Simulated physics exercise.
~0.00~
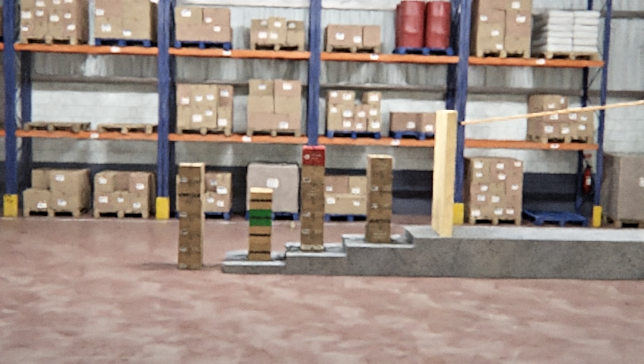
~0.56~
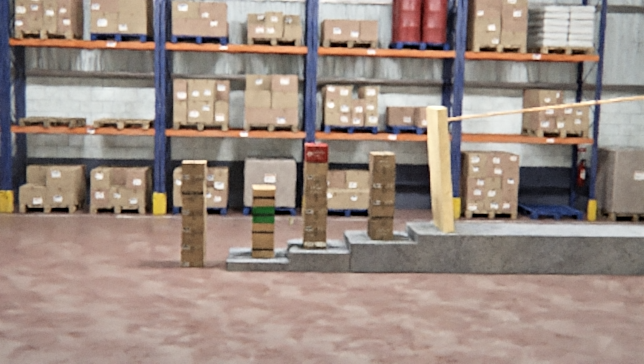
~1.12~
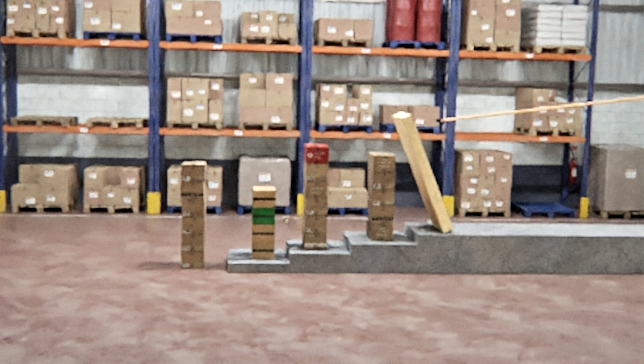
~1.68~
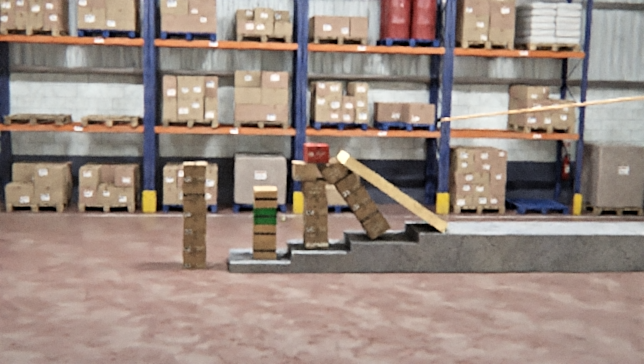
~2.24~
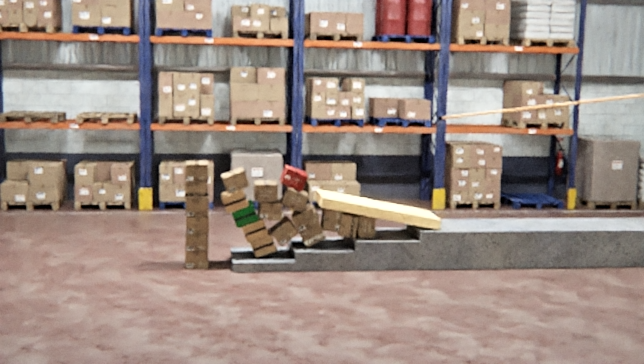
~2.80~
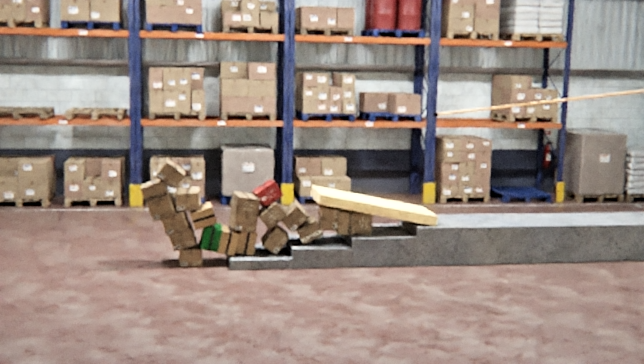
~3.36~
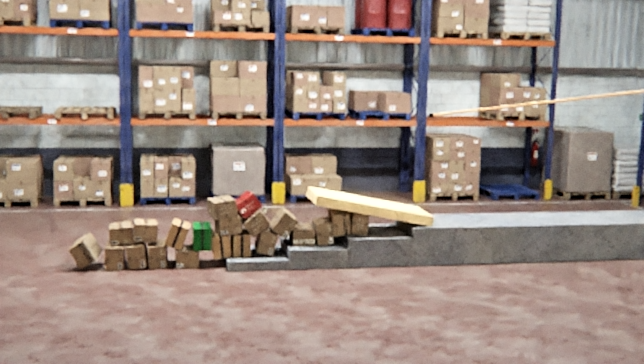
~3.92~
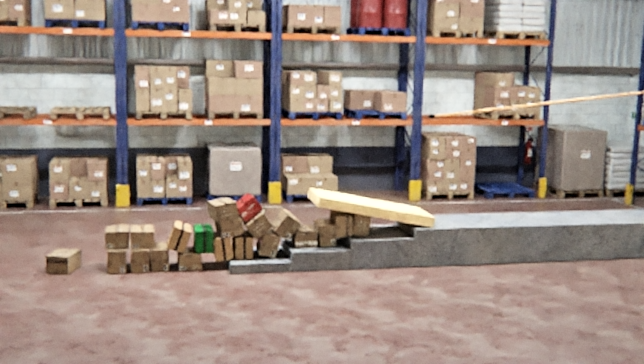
A tall pale wooden board stands upright on a stepped grey platform in a warehouse, seen from the side as the view drifts slightly, with racks of boxes behind. To its left, four stacks of brown cartons descend the steps to the reddish floor, one topped by a red carton and another holding a green one. A long thin pole reaches in from the right near the board's top, and the board tips left into the nearest stack. The stacks topple leftward in turn, the last spilling across the floor. The board rests slanted on cartons, with the red one tilted atop the heap.
